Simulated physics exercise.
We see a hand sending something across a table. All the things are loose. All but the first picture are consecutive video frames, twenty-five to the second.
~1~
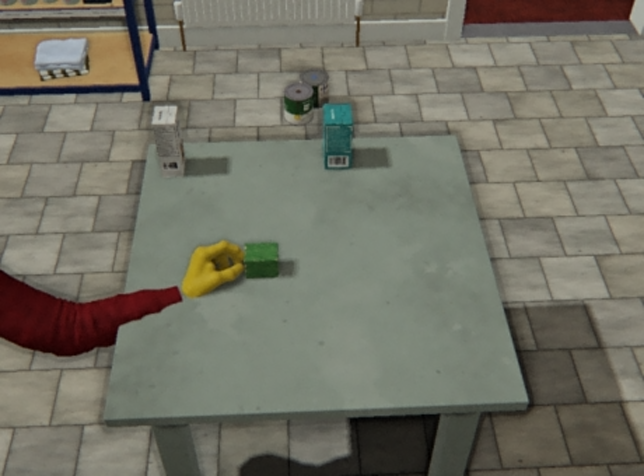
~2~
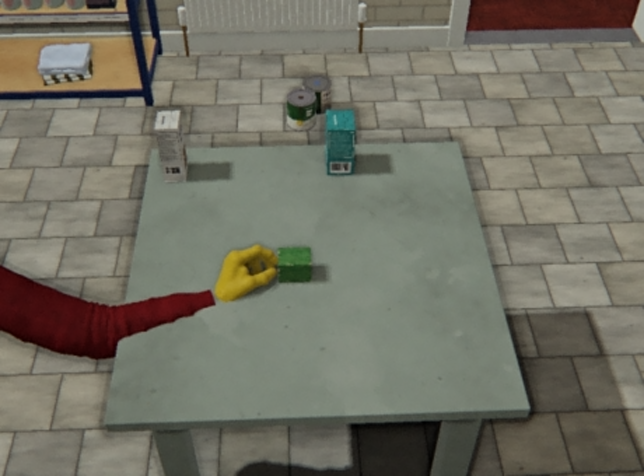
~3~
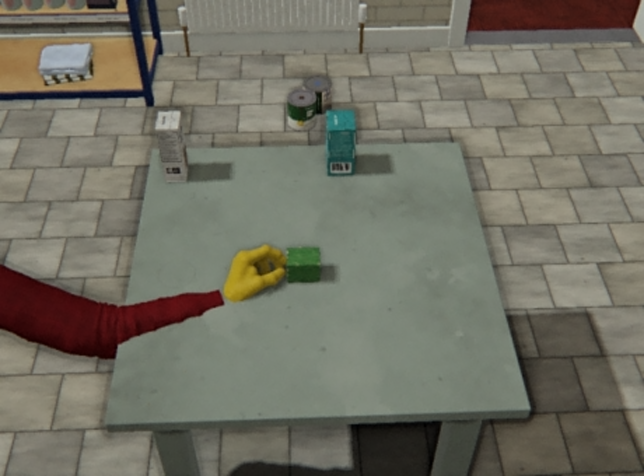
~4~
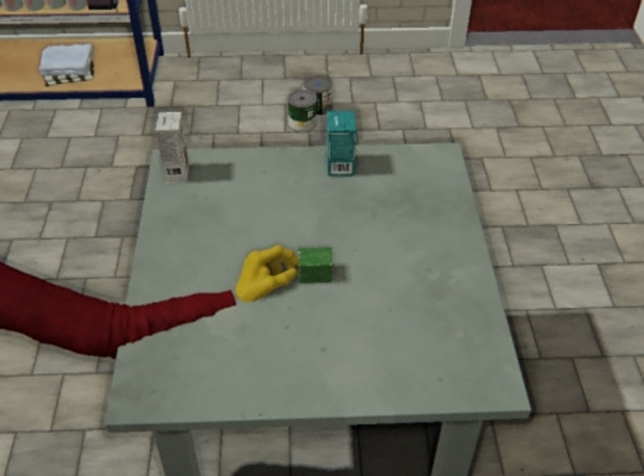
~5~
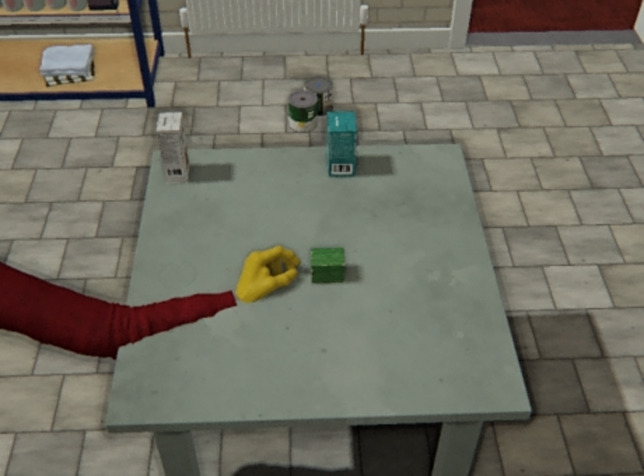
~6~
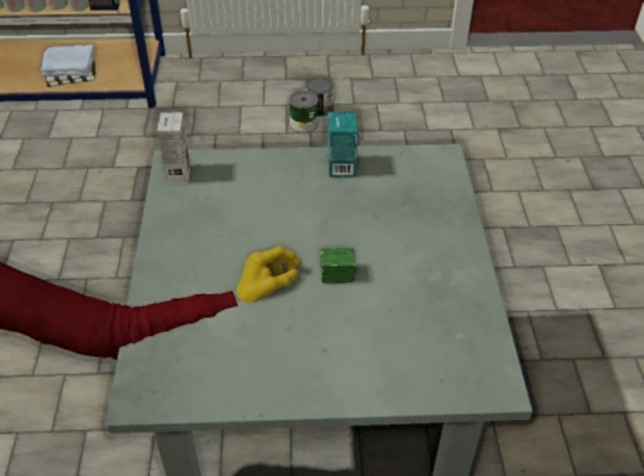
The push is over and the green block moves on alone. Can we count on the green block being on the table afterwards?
The green block stays on the table.
Then, 0.10 s on from there, green block shifted about its own width near (351, 265).
Then, 0.30 s on from there, green block resting near (350, 265).
In the end, moved from the start, green block. At the end, from the last picture's camera, green block near (352, 265).
